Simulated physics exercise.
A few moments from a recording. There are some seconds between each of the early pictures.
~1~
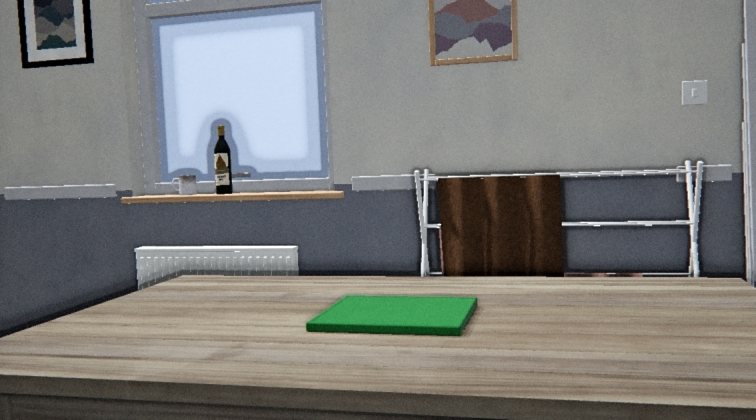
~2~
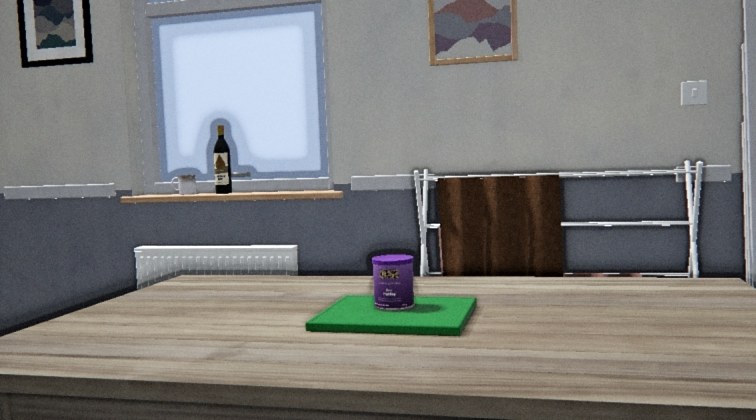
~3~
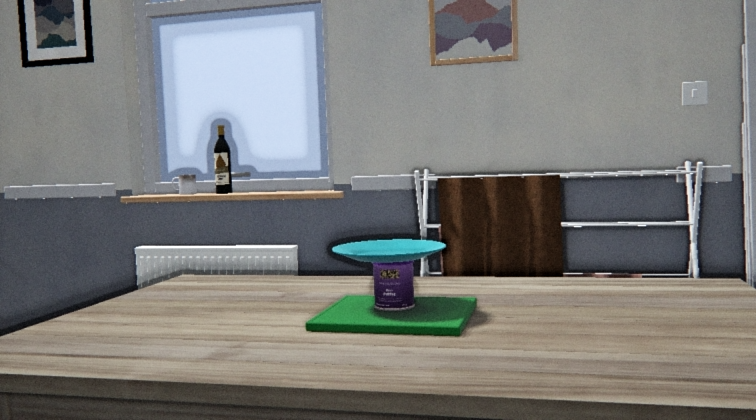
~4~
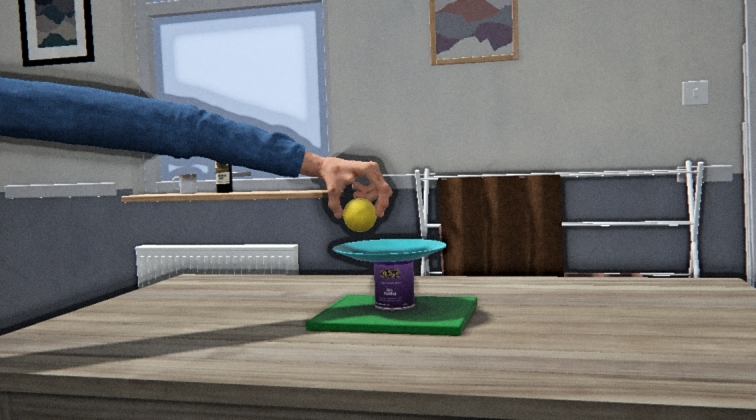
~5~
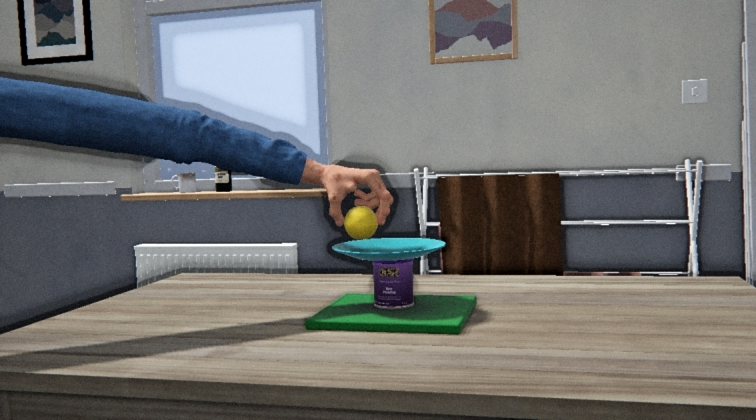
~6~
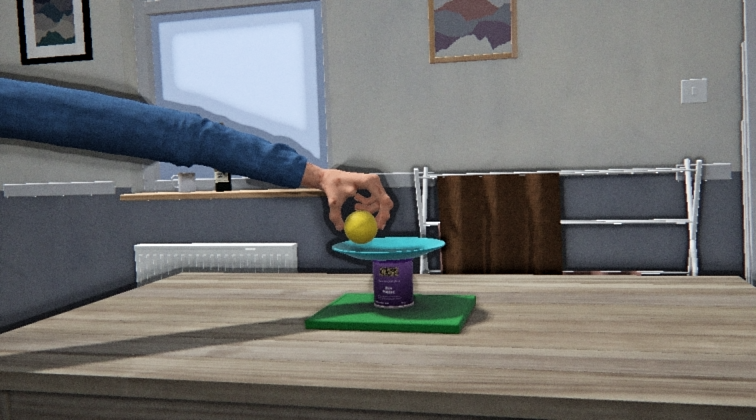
An arm in a blue sleeve reaches in from the left over a pale wooden table, seen from a fixed, slightly raised view facing a grey wall with a window. A green tray lies on the table, then a purple pot appears on it and a turquoise plate on the pot. The hand lowers a yellow lemon onto the plate's left side, still gripping it.
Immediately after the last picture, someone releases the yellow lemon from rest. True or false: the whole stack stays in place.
True.
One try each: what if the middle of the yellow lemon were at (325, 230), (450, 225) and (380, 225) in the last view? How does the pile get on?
Case one: It topples; case two: It topples; case three: It stands firm.
Then, 0.20 s later than the last frame, all is still.
Then, 0.70 s later than the last frame, yellow lemon resting near (360, 228).
When it is over, all 4 as before. End places, in pixels of the last picture, yellow lemon near (360, 228). The pile stays up.
